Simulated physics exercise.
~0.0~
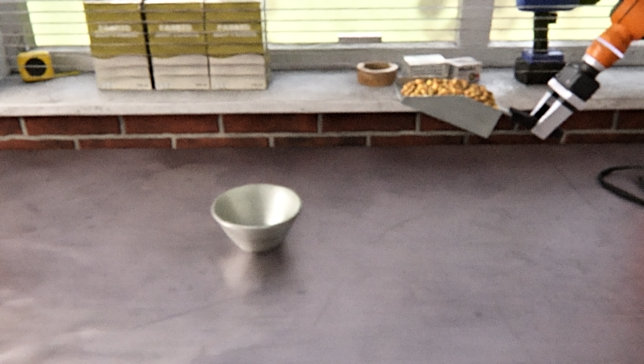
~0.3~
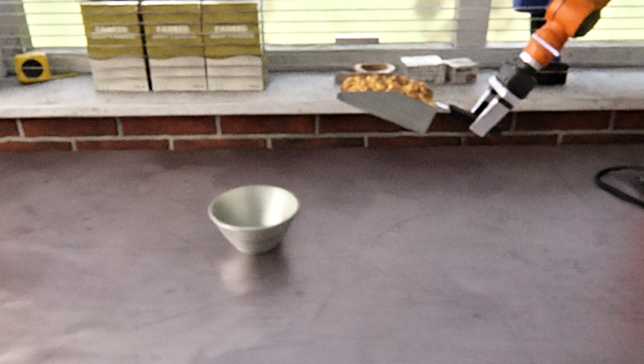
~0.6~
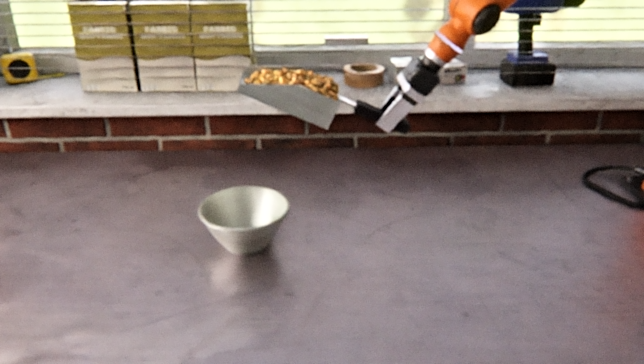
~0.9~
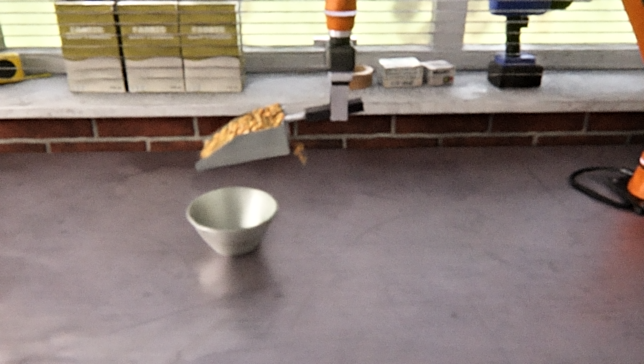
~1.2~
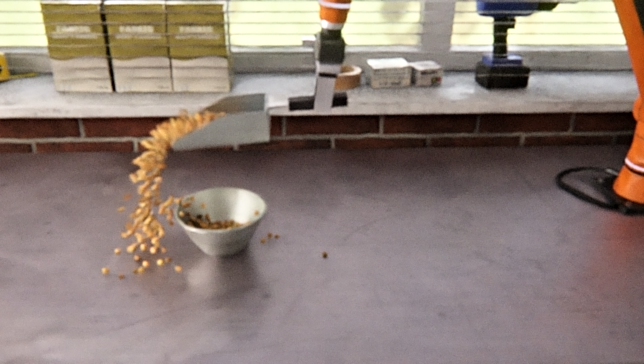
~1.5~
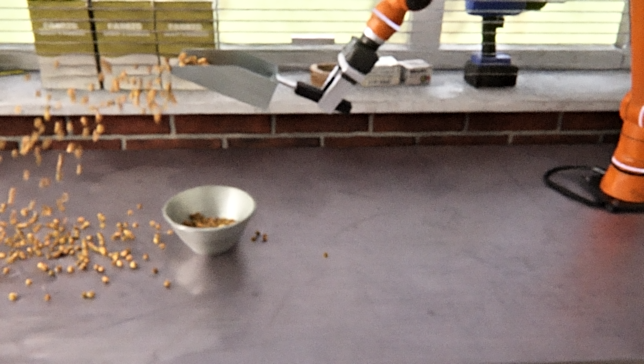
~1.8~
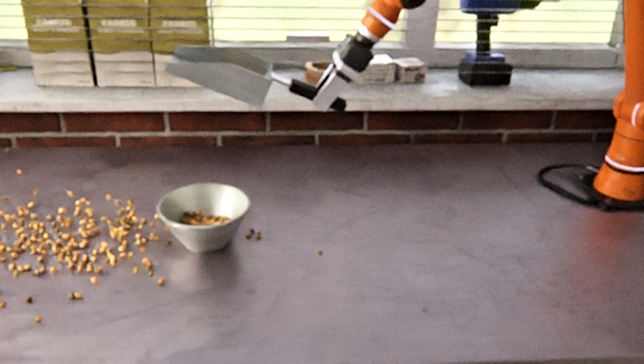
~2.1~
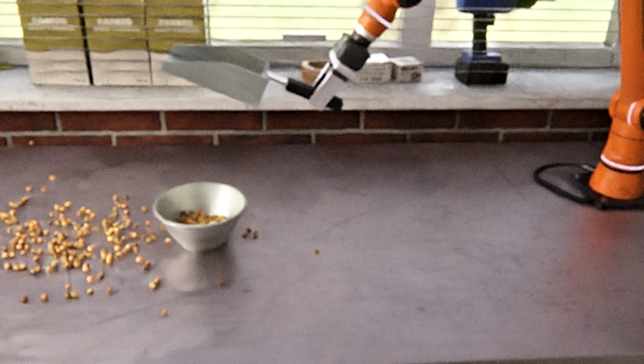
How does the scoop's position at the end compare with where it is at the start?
At the start the scoop is toward the right side of the view, well to the right of the bowl. By the end it is much farther left and a little higher, held above the bowl.
